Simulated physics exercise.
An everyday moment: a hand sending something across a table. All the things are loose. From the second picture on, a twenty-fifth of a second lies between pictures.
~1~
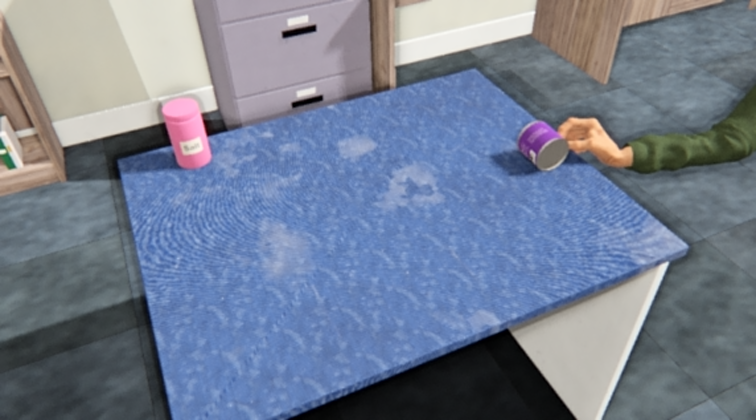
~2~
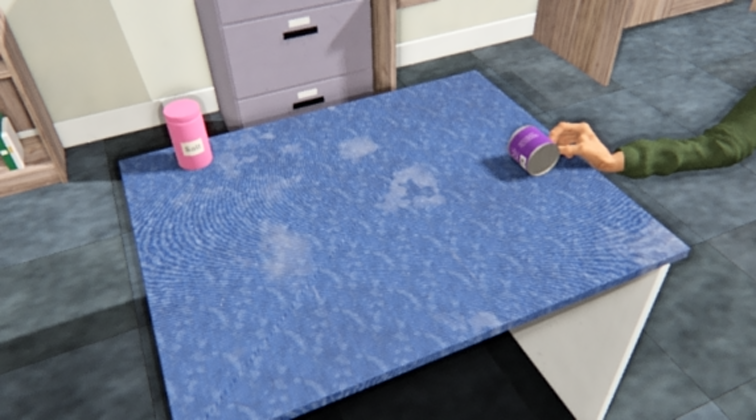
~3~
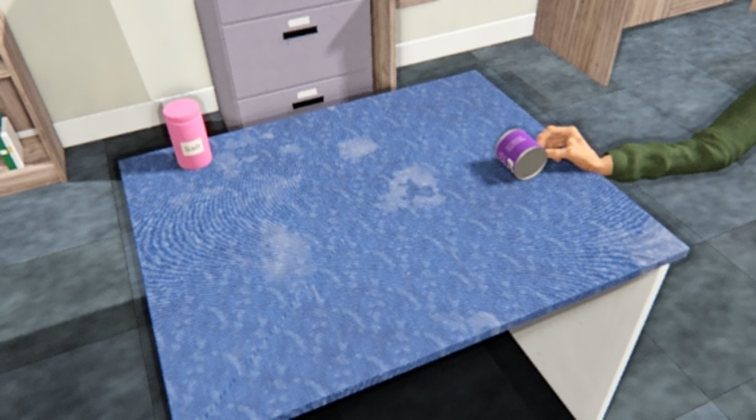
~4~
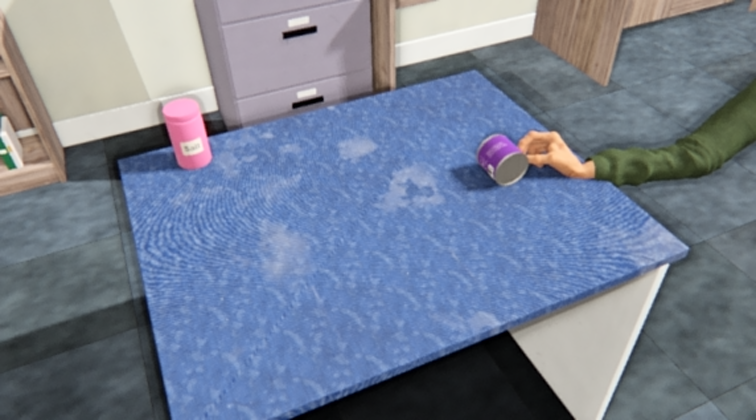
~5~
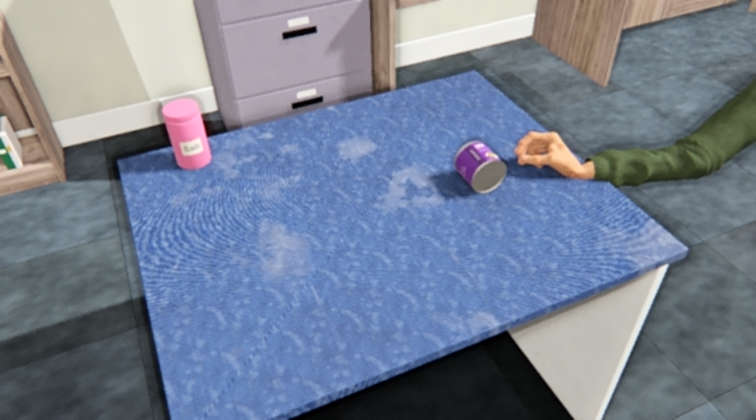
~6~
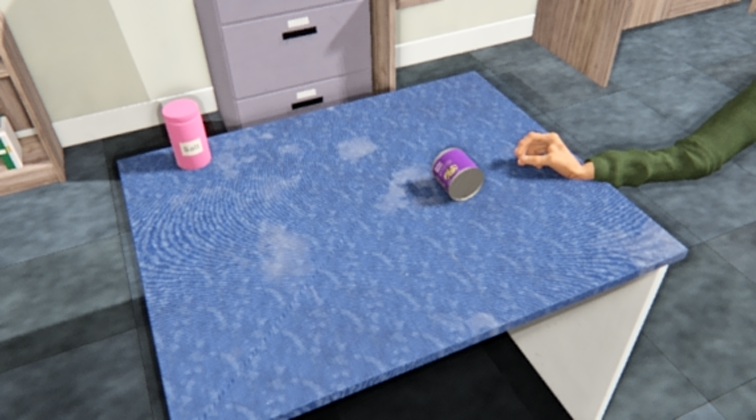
A hand in a dark green sleeve reaches in from the right over a blue-topped table in a room with a grey tiled floor, seen from above at an angle. A purple tin lies on its side by the fingers, and a pink container stands at the far left, near lilac drawers. The hand pushes the tin leftward and slightly nearer, then stays back while the tin rolls on.
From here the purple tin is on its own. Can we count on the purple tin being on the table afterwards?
The purple tin goes over the edge.
Then, 0.20 s after the last picture, purple tin rolled well along near (343, 210).
Then, 0.60 s after the last picture, purple tin now off the table.
Then, 0.80 s after the last picture, things are still on the move.
Then, 1.20 s after the last picture, as before.
By the end, off the table, purple tin.
